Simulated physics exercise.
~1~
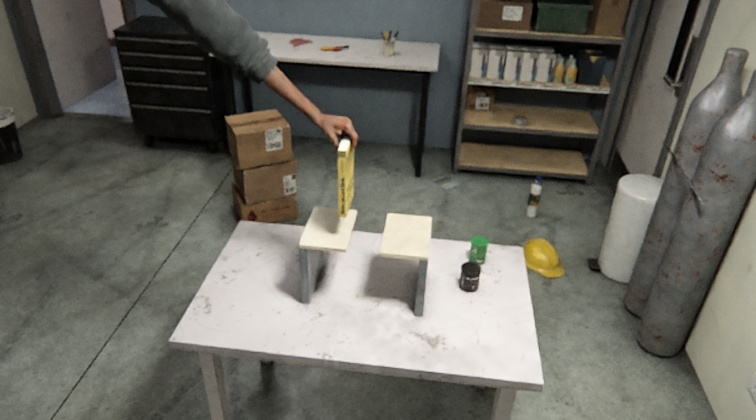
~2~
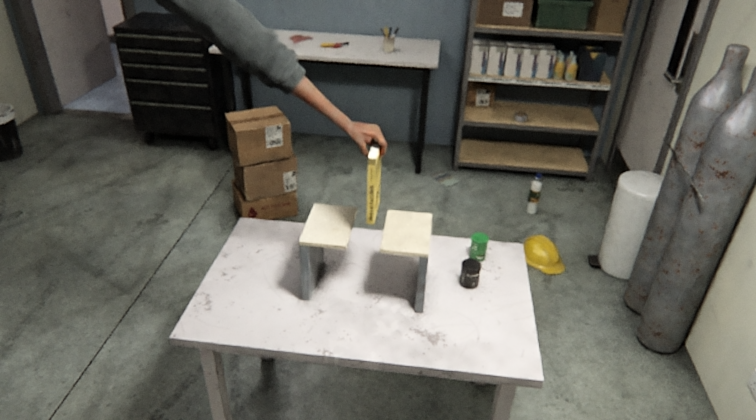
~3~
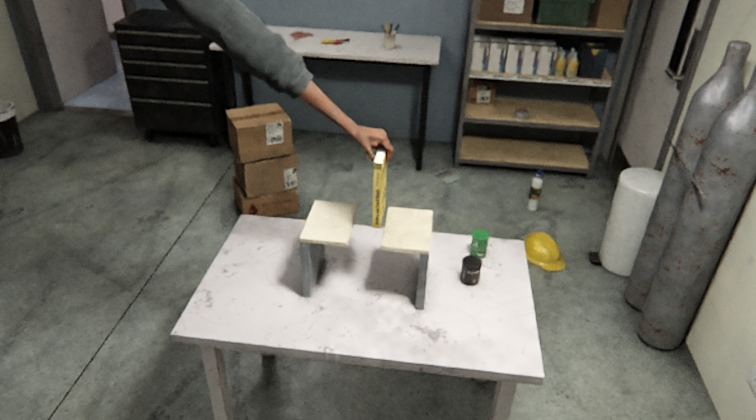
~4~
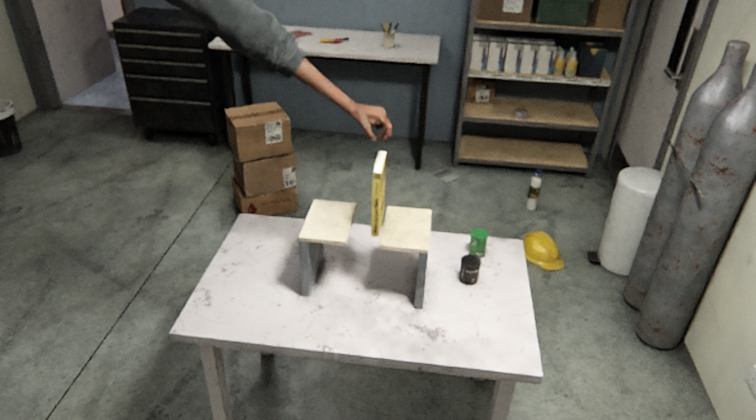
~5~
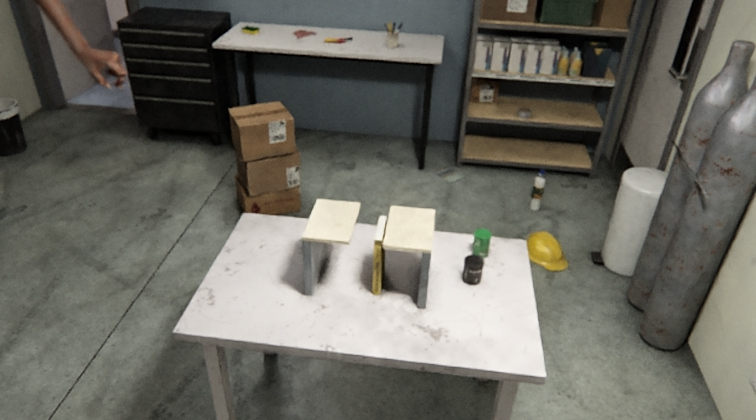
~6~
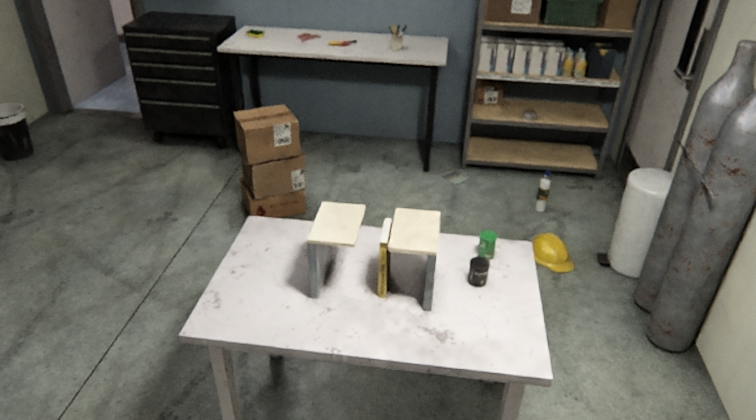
An arm held a yellow book upright above two pale ledges on a white table, moved it right over the gap and let go, and the book dropped through and ended standing on the table against the right ledge, beside two untouched tins.
